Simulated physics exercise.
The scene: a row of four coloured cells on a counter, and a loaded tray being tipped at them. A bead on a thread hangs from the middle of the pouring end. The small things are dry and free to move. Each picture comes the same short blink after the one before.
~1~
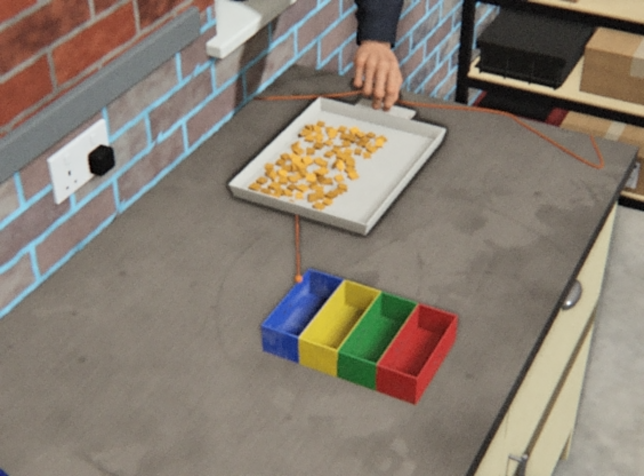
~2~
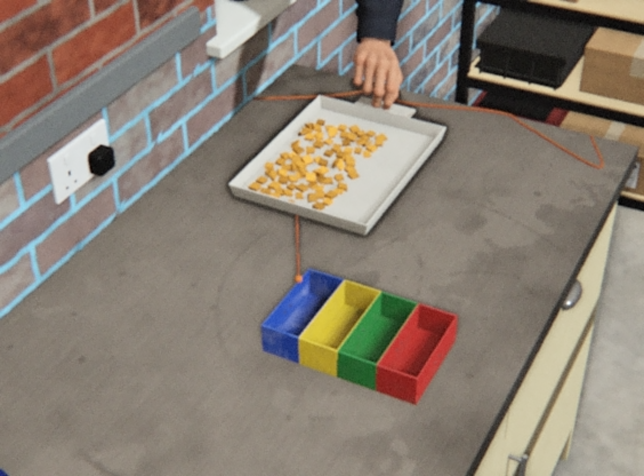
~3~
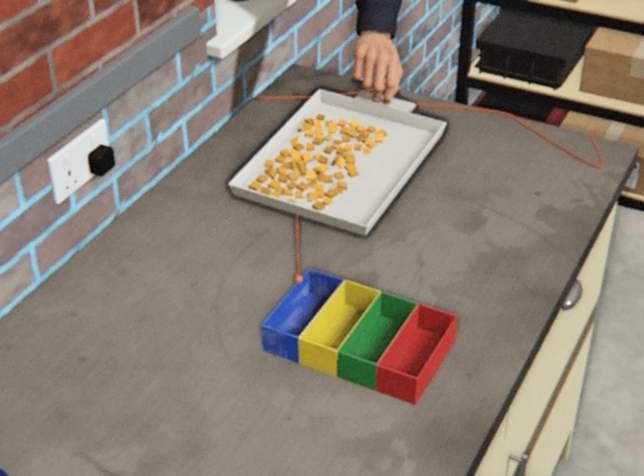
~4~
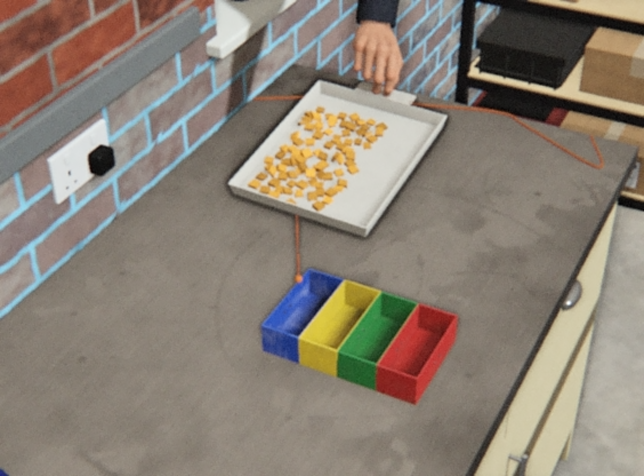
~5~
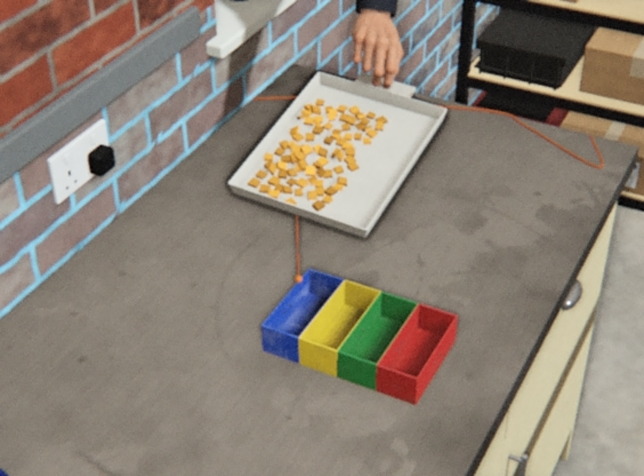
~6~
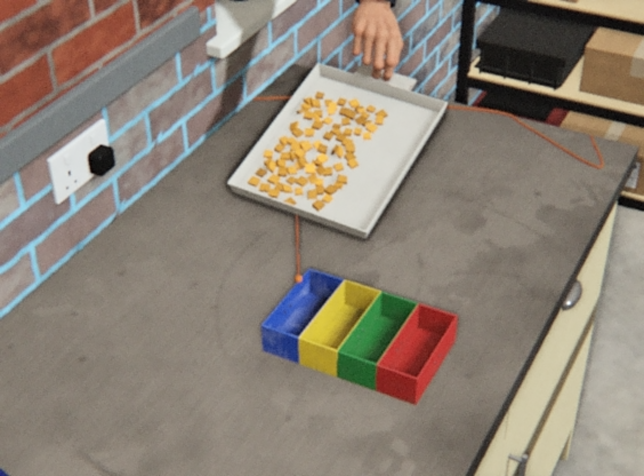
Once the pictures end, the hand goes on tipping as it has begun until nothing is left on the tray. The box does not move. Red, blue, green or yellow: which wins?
The yellow one ends fullest.
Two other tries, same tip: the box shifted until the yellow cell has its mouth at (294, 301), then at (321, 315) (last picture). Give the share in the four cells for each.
First some 100, then 100 per cent.
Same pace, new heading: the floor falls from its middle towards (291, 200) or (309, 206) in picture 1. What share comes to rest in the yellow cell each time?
First some 0, then 20 per cent.
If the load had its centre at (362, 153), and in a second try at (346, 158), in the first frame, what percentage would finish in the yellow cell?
Roughly 60 per cent, and 40 per cent.
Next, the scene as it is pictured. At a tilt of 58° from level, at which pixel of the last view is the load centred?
Around (315, 198).
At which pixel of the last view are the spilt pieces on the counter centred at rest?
Around (239, 361).
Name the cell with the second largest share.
The runner-up: That blue cell.
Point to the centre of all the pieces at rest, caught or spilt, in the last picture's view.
Close to (322, 341).
Soon, tray tipped steeply; nearly all on the tray; a stray few falling or outside the box.
A while on, tray tipped right over; most on the tray; a small part in the yellow cell; a small part in the blue cell; a stray few falling or outside the box.
Towards the end, tray tipped past a quarter turn; about half in the yellow cell; about a third in the blue cell; a small part in the green cell; a small part falling or outside the box.
Finally, tray tipped past a quarter turn; about half in the yellow cell; about a third in the blue cell; a small part in the green cell; none in the red cell; a small part outside the box.
